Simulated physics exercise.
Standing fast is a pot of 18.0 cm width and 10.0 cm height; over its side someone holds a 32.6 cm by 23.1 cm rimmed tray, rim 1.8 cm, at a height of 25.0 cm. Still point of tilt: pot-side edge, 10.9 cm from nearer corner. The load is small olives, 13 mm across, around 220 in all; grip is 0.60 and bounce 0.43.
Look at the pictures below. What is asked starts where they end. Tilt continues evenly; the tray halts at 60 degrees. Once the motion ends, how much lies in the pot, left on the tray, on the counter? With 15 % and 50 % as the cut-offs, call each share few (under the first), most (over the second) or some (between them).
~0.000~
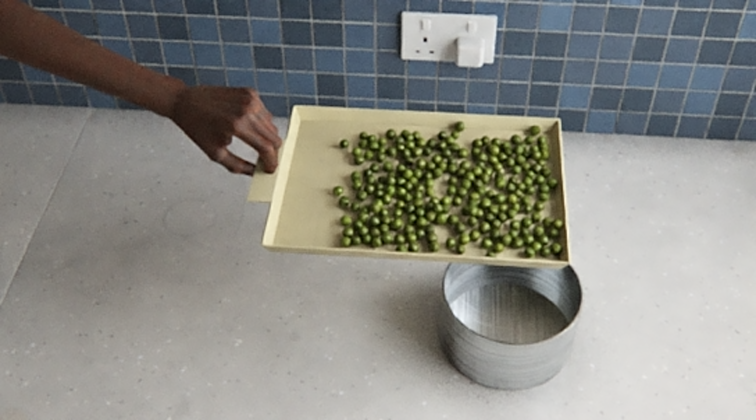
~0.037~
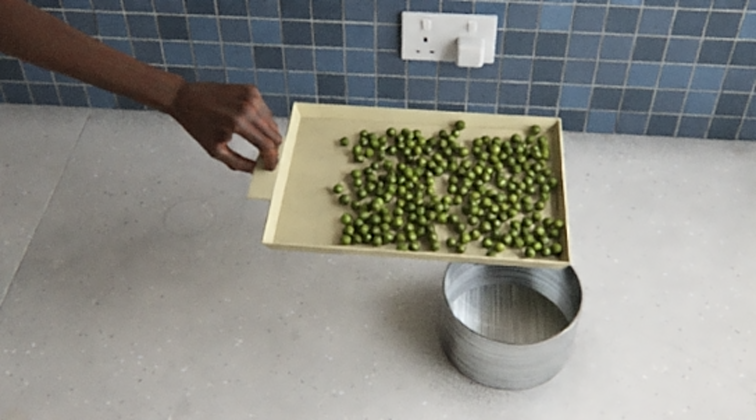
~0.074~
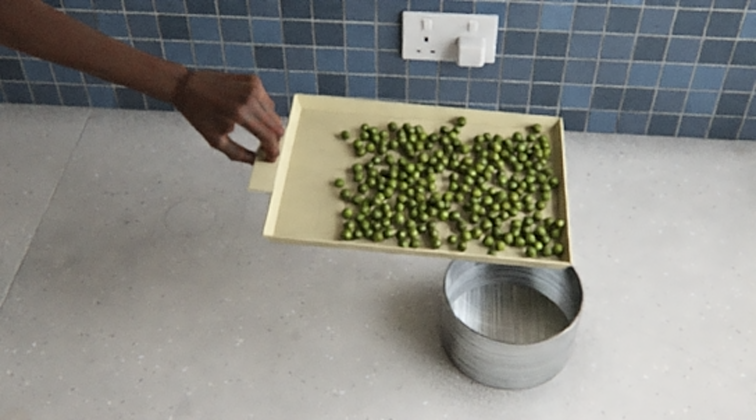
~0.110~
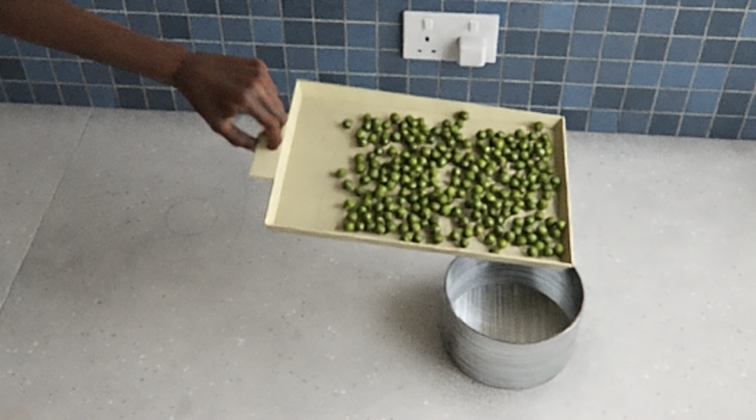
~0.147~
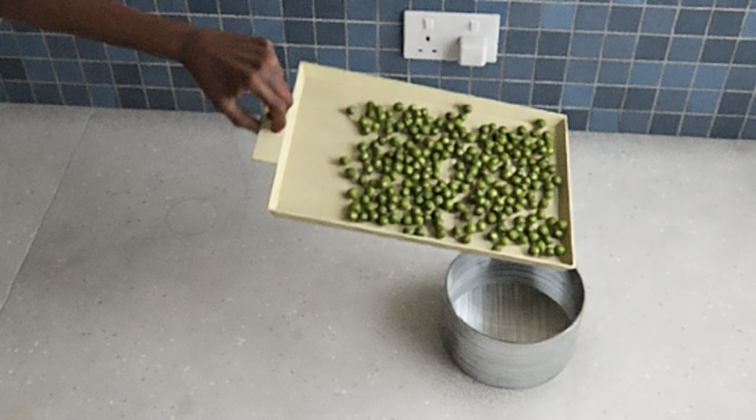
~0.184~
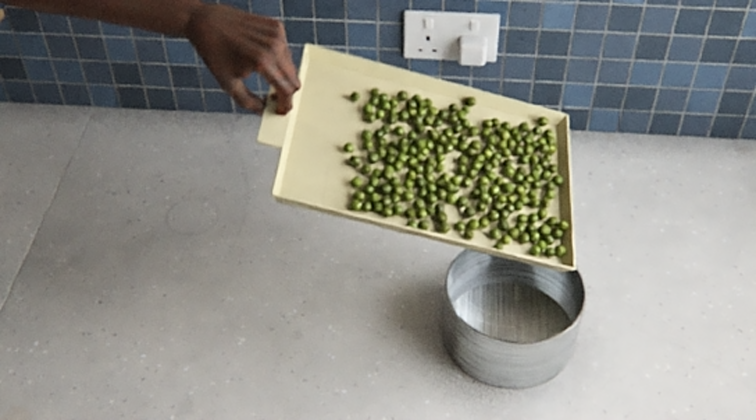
My estimate: Pot: Few, left on the tray: Some, counter: Most.
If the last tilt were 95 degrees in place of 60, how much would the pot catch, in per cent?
5 per cent.
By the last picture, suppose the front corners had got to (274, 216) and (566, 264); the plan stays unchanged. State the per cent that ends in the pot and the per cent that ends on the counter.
Pot 5 % / counter 55 %.
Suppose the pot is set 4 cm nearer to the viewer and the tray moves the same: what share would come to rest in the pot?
Expect something close to 5 per cent.
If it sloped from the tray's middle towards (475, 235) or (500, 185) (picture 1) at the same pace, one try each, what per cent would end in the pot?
5 and 0 %.
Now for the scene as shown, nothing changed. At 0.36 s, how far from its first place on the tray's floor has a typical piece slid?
2 cm.
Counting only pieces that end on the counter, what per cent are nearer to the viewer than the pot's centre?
I'd put it at around 80 per cent.
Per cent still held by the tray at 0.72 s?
Something like 55 percent, roughly.
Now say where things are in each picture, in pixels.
The first picture shows tray tilt 0 degrees, front corners at (269, 240) and (563, 258); middle of the pieces at (451, 191); pot at (513, 288).
The second picture shows tray tilt 1 degrees, front corners at (270, 238) and (563, 258); middle of the pieces at (452, 190).
The third picture shows tray tilt 3 degrees, front corners at (270, 231) and (565, 258), lowest corner right front; middle of the pieces at (453, 187).
The fourth picture shows tray tilt 7 degrees, front corners at (272, 219) and (566, 259), lowest corner right front; middle of the pieces at (455, 182).
The fifth picture shows tray tilt 12 degrees, front corners at (275, 205) and (568, 261), lowest corner right front; middle of the pieces at (458, 176).
The sixth picture shows tray tilt 16 degrees, front corners at (280, 190) and (568, 262), lowest corner right front; middle of the pieces at (461, 170); pot at (516, 287). The tray's pace is about 130 degrees a second.
After 0.36 s, tilt 40 degrees; the tray holds 100 %, the pot 0 %.
After 0.48 s, tilt 55 degrees; the tray holds 100 %, the pot 0 %.
Then, at 0.72 s, tilt 60 degrees; the tray holds 55 %, the pot 0 %.
At rest (1.9 s), pot 5 %, tray 40 %, counter 60 %.
